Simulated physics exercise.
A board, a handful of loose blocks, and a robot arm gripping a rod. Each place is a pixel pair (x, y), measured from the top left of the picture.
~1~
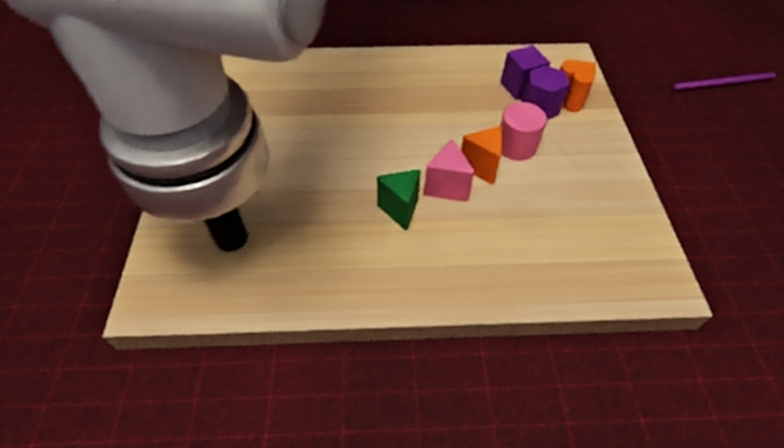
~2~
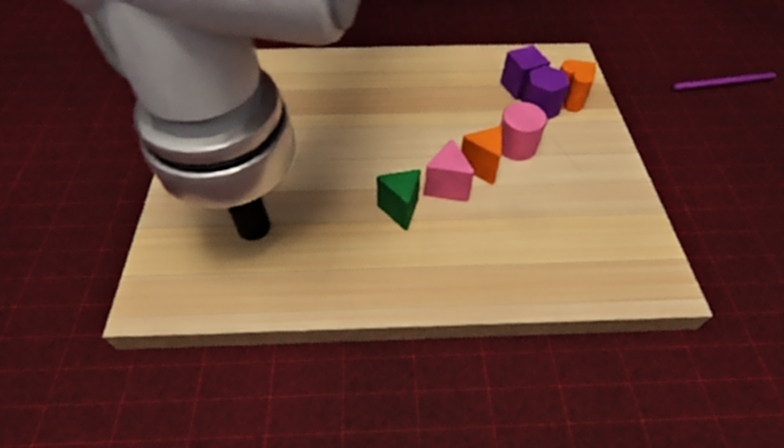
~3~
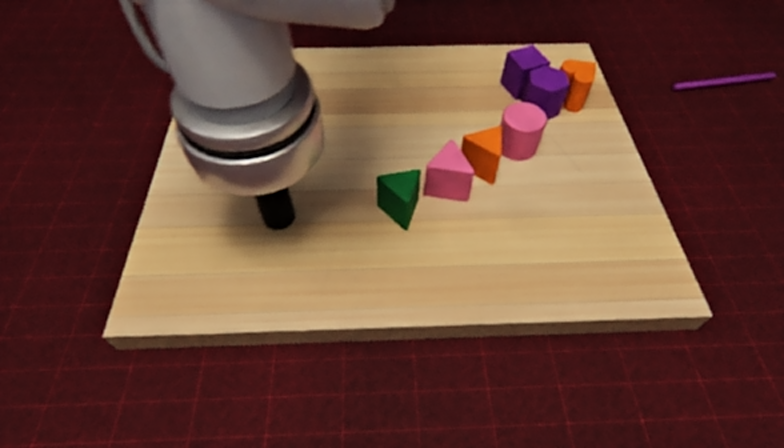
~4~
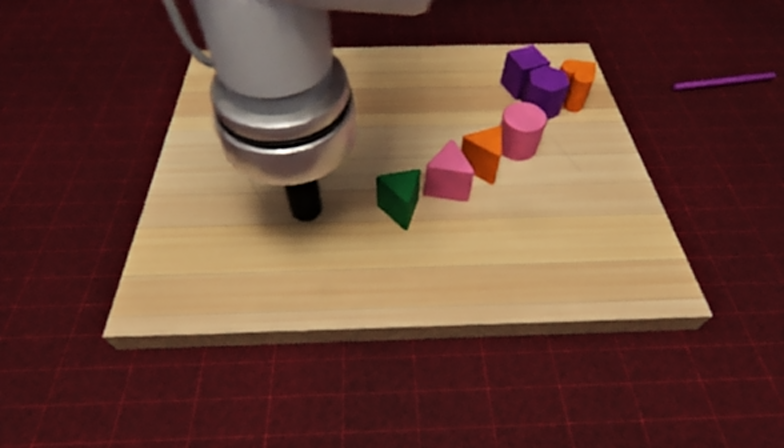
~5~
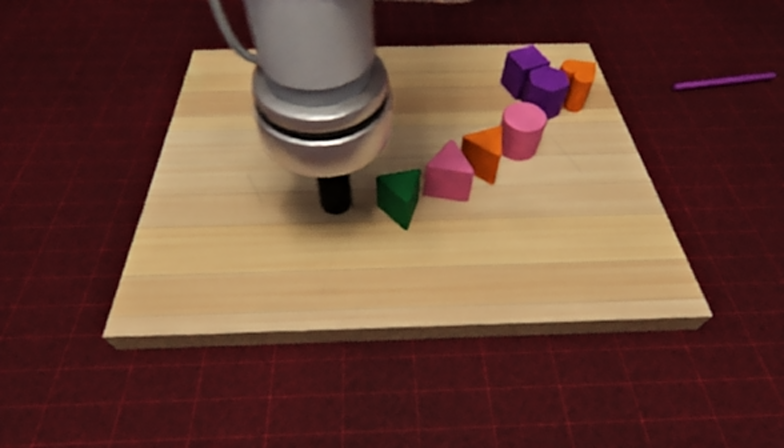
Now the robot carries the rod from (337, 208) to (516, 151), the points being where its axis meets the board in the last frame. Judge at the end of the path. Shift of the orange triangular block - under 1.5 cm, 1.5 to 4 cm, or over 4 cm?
It ends over 4 cm away.
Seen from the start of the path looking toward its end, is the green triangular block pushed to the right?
Yes, it checks out.
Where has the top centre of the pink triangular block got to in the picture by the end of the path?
I'd say the pink triangular block ends with its top centre at (488, 163).
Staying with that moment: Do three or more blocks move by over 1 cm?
Yes - that is the case.
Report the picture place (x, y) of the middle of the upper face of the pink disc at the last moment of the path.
Top centre: (552, 108).
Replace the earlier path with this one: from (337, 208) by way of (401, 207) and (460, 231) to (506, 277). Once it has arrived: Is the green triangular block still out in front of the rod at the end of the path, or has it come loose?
The green triangular block won't stay at the front of the rod.
What follows on the original path. One third of the way, rod at (402, 183); green triangular block at (425, 184), turned 60° clockwise.
Two thirds of the way, rod at (463, 164); green triangular block at (429, 185), turned 75° clockwise; pink triangular block at (485, 163); orange triangular block at (497, 136), turned 20° clockwise; pink disc at (528, 115).
At the end, rod at (518, 145); green triangular block at (429, 185), turned 75° clockwise; pink triangular block at (488, 163), turned 15° clockwise; orange triangular block at (548, 139), turned 80° clockwise; pink disc at (552, 108).
